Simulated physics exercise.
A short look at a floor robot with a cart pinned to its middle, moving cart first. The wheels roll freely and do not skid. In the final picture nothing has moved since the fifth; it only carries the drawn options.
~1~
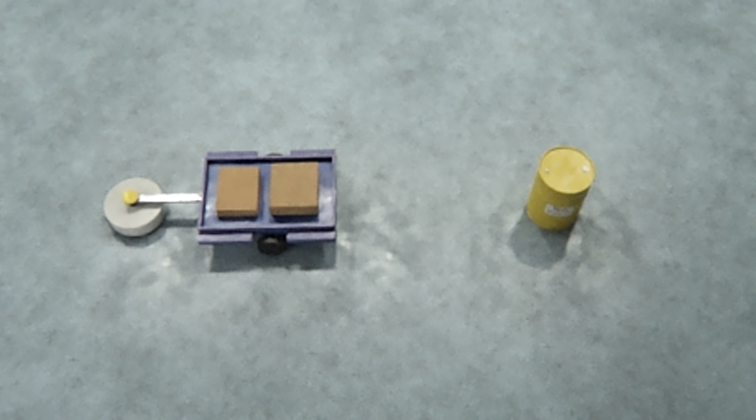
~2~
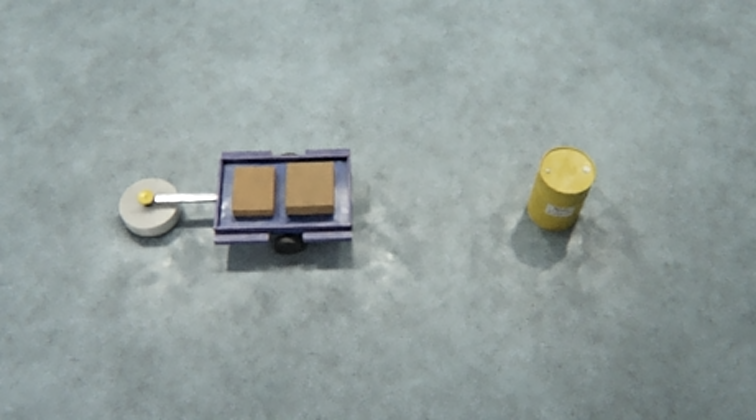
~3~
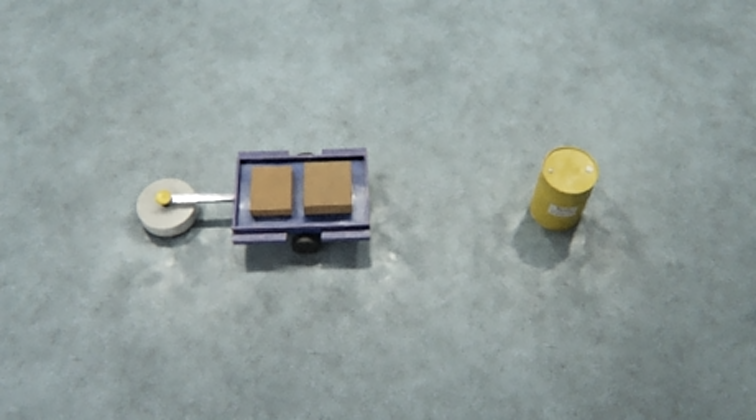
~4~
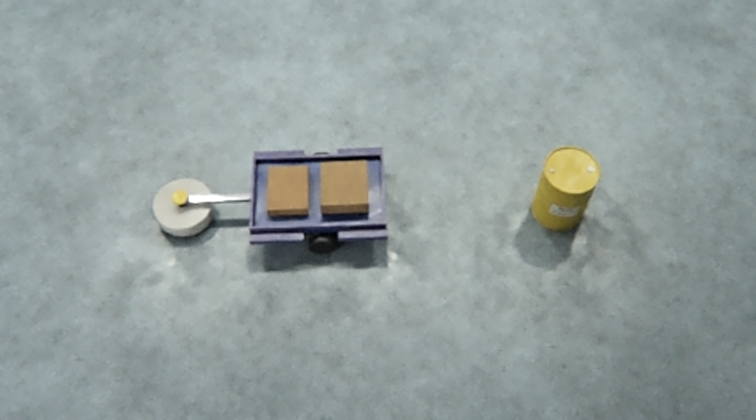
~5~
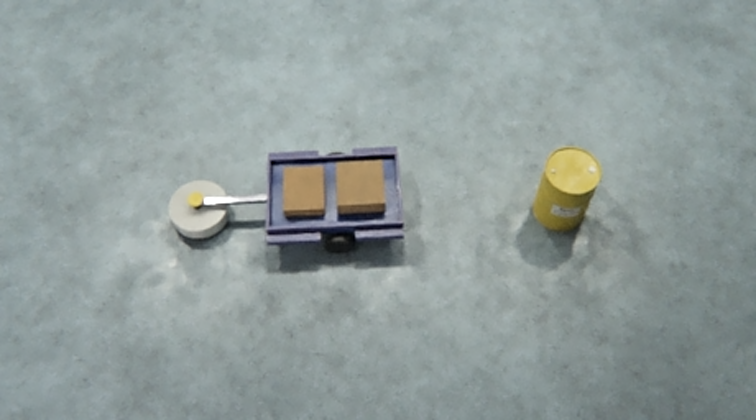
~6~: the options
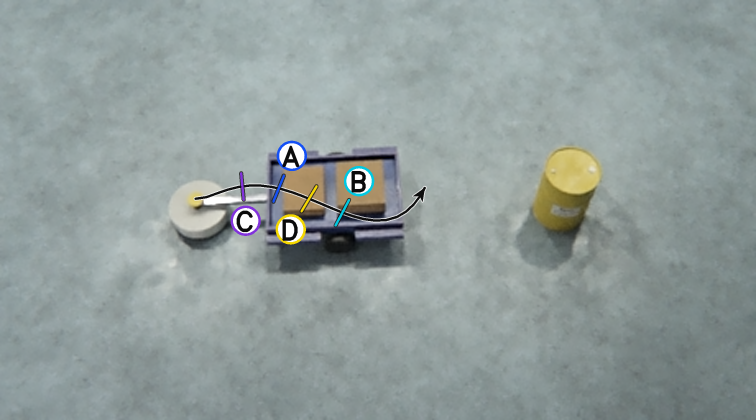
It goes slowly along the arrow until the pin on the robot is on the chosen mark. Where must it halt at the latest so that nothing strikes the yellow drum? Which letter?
No farther than D.
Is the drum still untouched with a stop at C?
Yes.
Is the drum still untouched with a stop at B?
No.
On the marked copy, A at (279, 188); B at (342, 213); C at (242, 186); D at (309, 199); the route from (195, 199) via (322, 204) to (425, 188).
With D. Early on, robot (238, 196), cart (373, 192).
Further on, robot (277, 196), cart (413, 194).
At the end, robot (310, 207), cart (448, 194); nothing has been touched.
As for the rest, A is safe but short; B is too far, the drum has been hit; C is safe but short.
